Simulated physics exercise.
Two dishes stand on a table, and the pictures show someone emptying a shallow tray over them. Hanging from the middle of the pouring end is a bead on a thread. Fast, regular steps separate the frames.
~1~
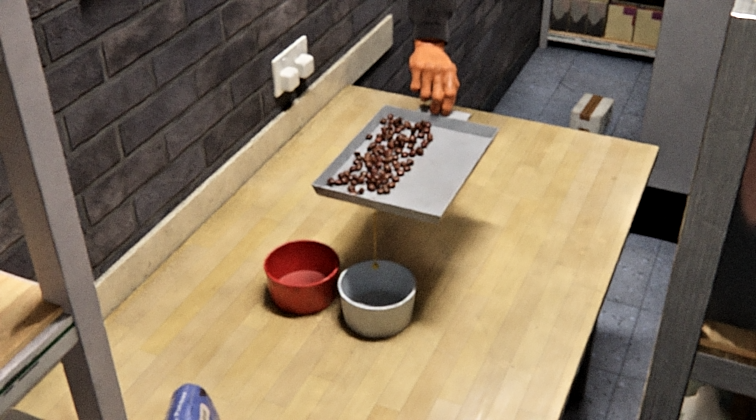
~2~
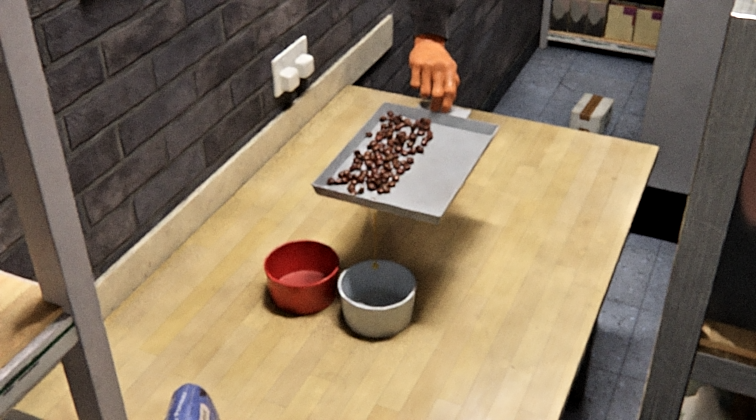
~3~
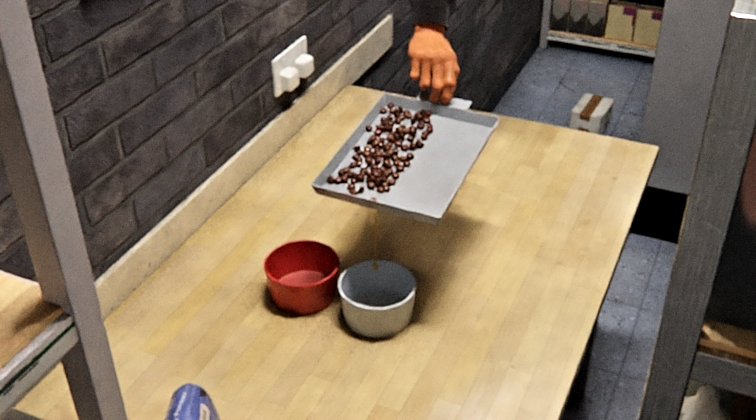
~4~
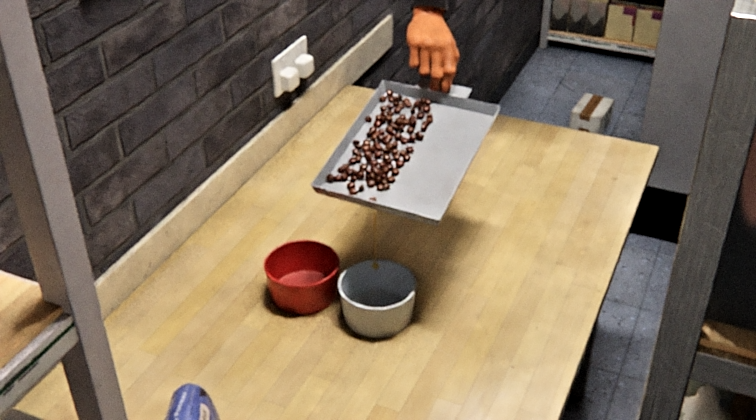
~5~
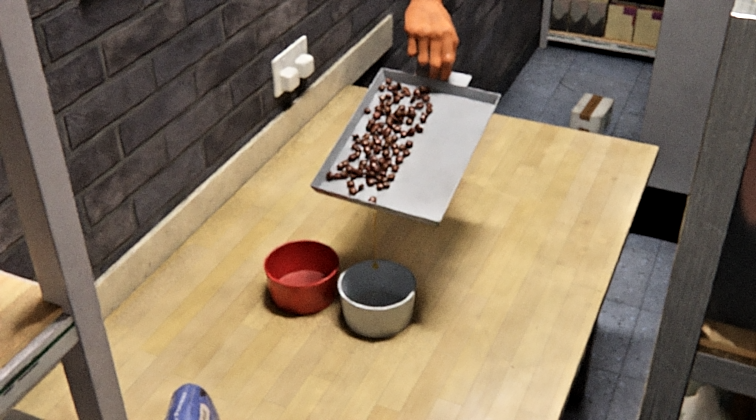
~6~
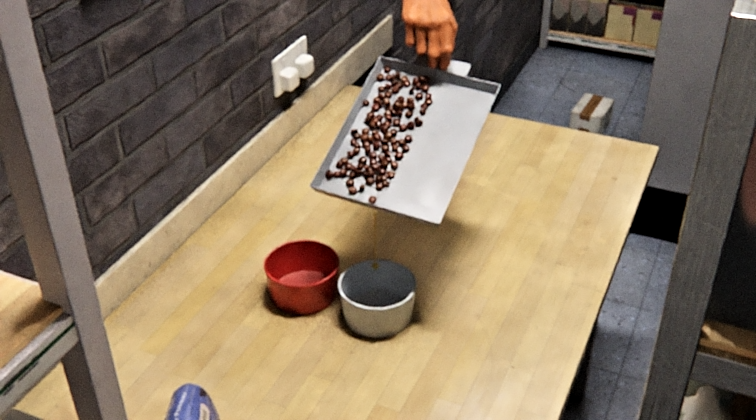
The clip opens on a gloved hand holding a shallow grey tray of small brown pieces above a red bowl and a pale grey bowl on a wooden table. After barely moving at first, the hand gradually raises the tray's far end, steepening its slope toward the bowls while the pieces shift slightly.
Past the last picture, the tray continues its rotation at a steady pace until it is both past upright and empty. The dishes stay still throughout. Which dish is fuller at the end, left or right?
The right dish.
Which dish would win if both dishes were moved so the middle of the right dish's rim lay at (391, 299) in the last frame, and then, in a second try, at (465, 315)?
First try: The rightmost dish. Second try: The leftmost dish.
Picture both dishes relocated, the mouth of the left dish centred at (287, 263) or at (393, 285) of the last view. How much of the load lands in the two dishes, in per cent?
It comes to about 40 per cent the first time and about 40 per cent the second.
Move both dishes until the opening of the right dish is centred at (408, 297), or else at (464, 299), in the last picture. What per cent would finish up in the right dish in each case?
You'd get 40 in a hundred first and 10 in a hundred after that.
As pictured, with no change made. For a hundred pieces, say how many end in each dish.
Final split: Left dish some 0 per cent, right dish some 30 per cent.
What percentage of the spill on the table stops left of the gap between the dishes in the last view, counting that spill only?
Close to 40 in a hundred.
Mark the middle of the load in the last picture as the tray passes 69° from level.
Near (369, 201).
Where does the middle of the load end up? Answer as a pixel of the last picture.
I'd mark it at roughly (365, 334).
Just after the last frame, tray tipped steeply; almost all on the tray; about a tenth in the air.
A moment on, tray tipped past a quarter turn; about a tenth on the tray; roughly a quarter in the right dish; just a few in the left dish; roughly half outside both; about a tenth in the air.
Further on, tray tipped past a quarter turn; roughly a third in the right dish; roughly two thirds outside both.
When it is over, tray tipped past a quarter turn; roughly a third in the right dish; not one in the left dish; roughly two thirds outside both.
